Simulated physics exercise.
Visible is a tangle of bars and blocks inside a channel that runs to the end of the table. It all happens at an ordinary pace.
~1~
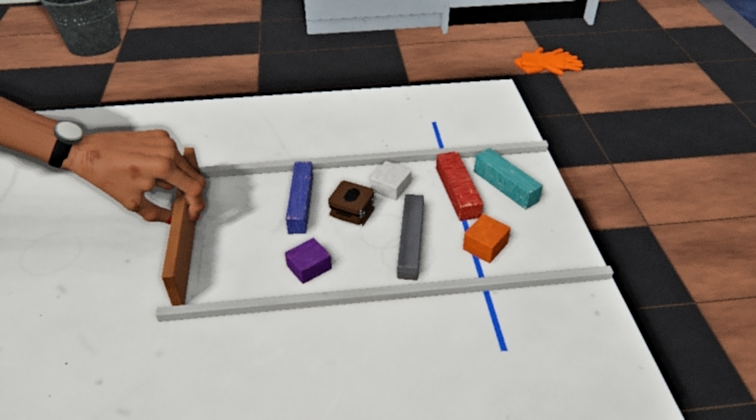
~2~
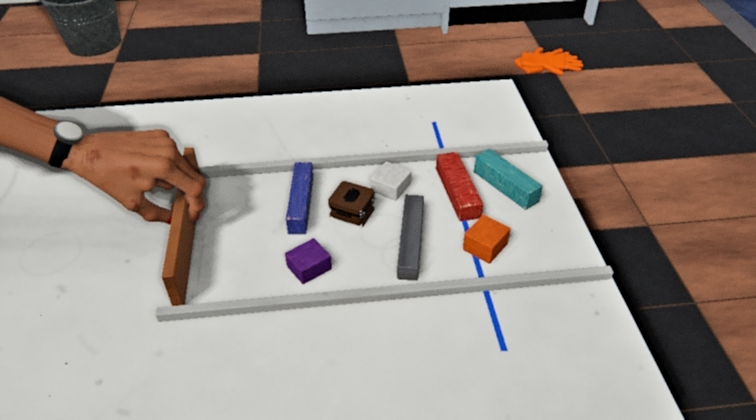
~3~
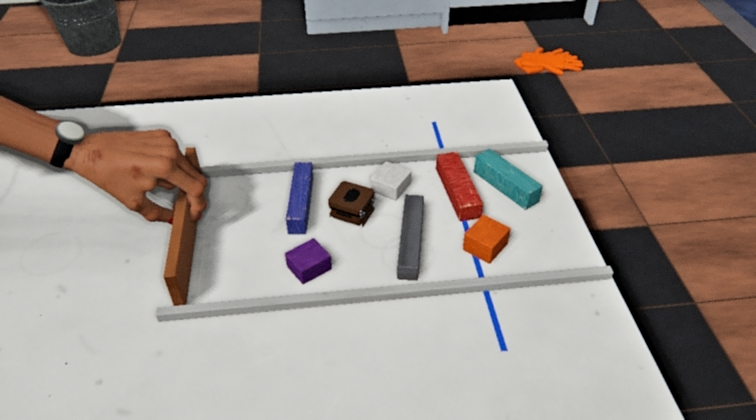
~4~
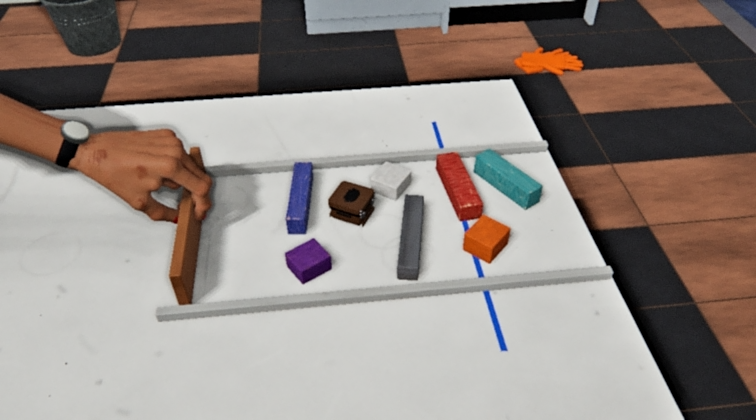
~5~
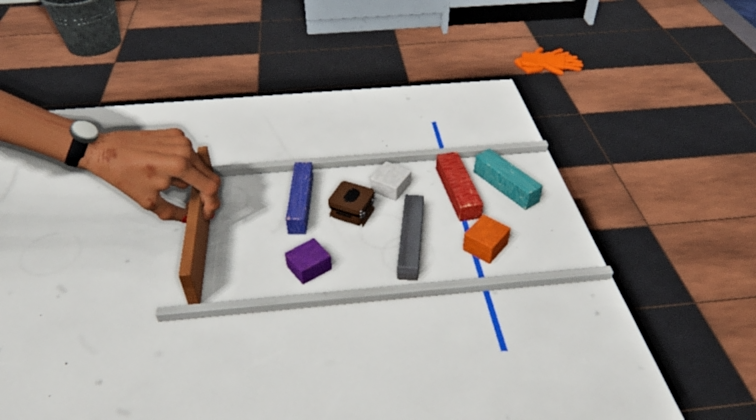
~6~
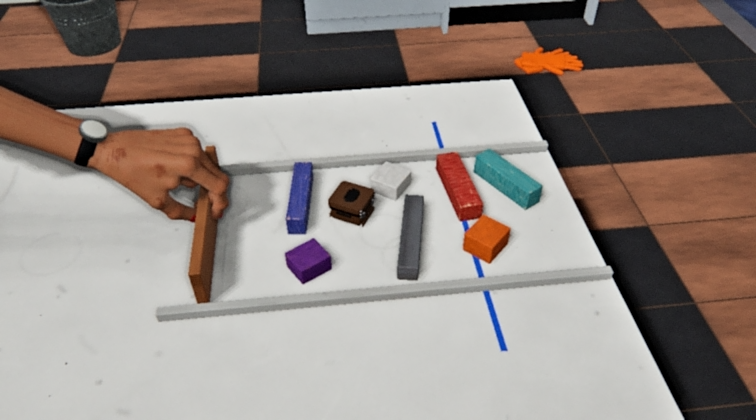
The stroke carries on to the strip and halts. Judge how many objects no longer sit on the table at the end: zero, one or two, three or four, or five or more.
Odds are the fallen group will be empty.
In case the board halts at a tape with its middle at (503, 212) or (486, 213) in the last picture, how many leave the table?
Counts per try: 1 and 0.
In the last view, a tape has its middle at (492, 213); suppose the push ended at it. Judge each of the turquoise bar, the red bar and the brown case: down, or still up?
OK, so the turquoise bar comes off, the red bar stays where it is, and the brown case? It stays where it is.
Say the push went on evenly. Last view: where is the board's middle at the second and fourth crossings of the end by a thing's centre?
The middle is near (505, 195) first and near (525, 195) after.
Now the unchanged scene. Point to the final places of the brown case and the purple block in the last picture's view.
The brown case comes to rest close to (494, 190), while the purple block rests close to (493, 251).
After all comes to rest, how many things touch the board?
Contact count: 2.
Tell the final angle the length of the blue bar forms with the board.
I'd put it at about 0°.
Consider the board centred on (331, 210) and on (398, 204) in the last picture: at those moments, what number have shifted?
Counting first: 3, next 7.
A little later, none off yet; turquoise bar at rest near (507, 179); orange block at rest near (487, 239); red bar at rest near (458, 185).
When it is over, the number that fall off is zero.
